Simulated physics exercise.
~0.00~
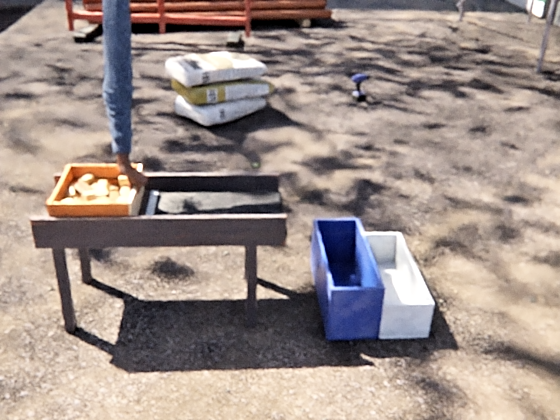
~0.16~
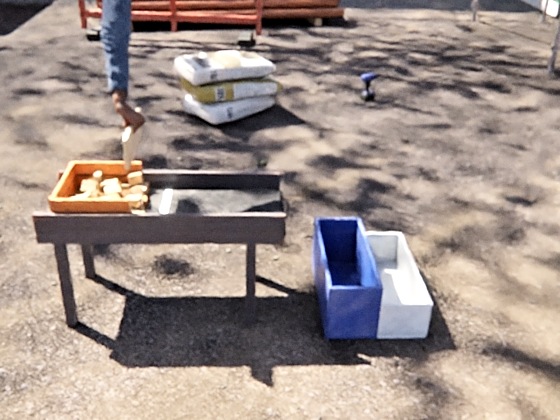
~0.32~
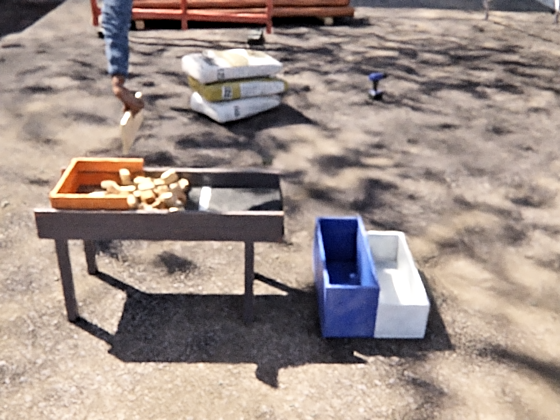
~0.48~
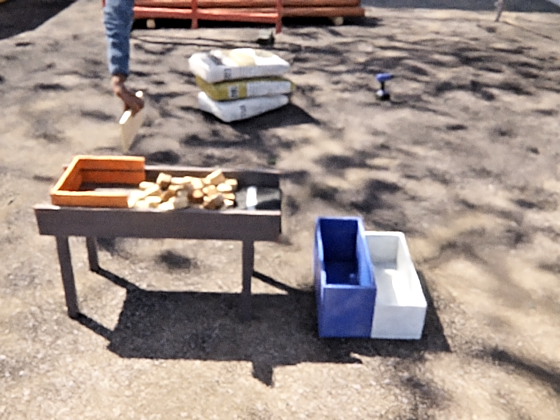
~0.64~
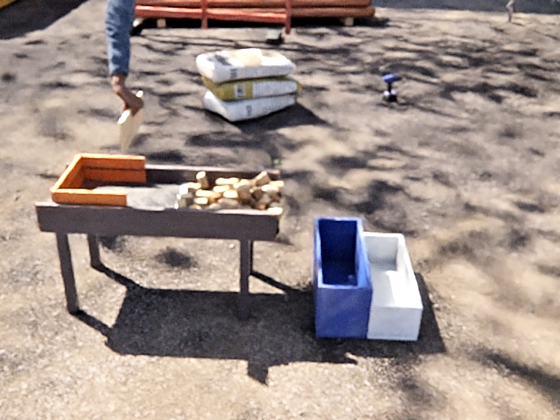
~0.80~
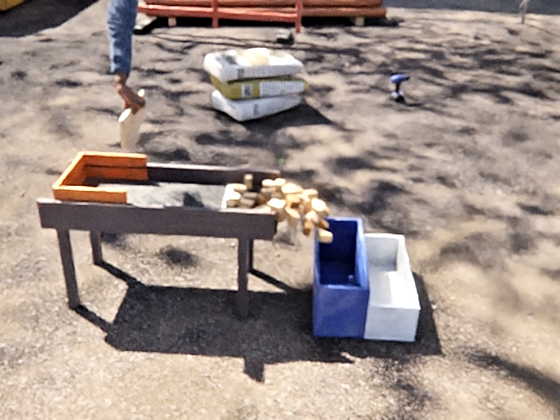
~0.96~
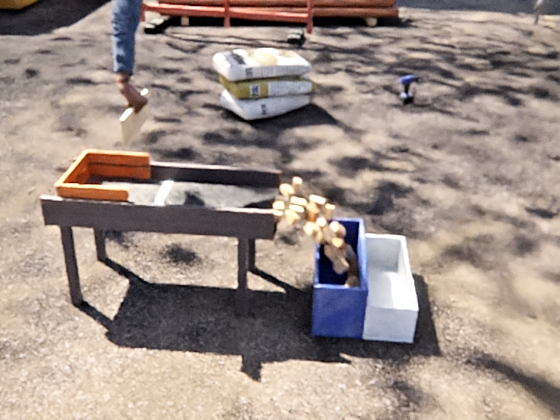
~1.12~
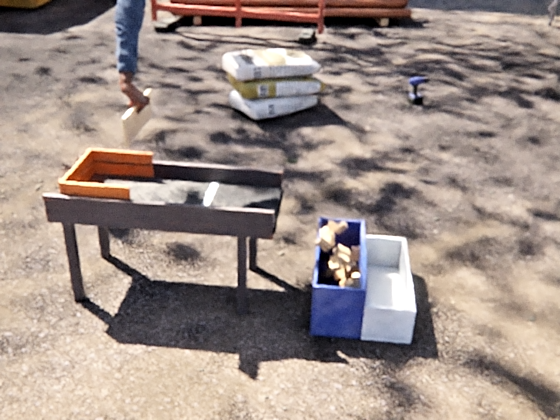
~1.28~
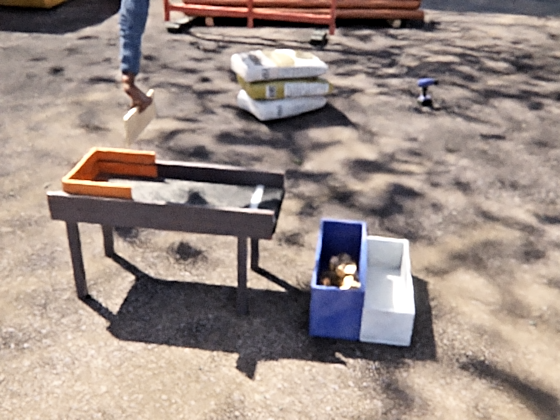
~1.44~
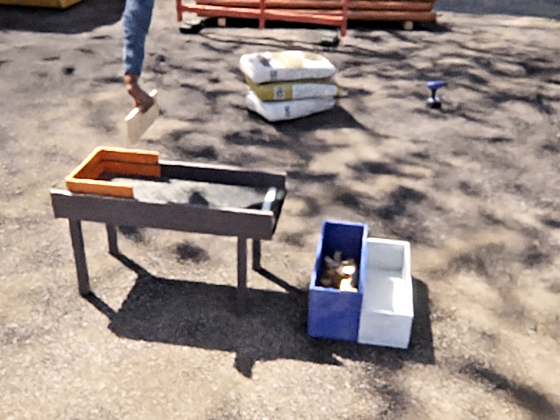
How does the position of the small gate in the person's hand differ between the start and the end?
At the start the gate is down at the open right side of the orange pen. At the end the hand holds it up in the air, clear above the pen and belt.
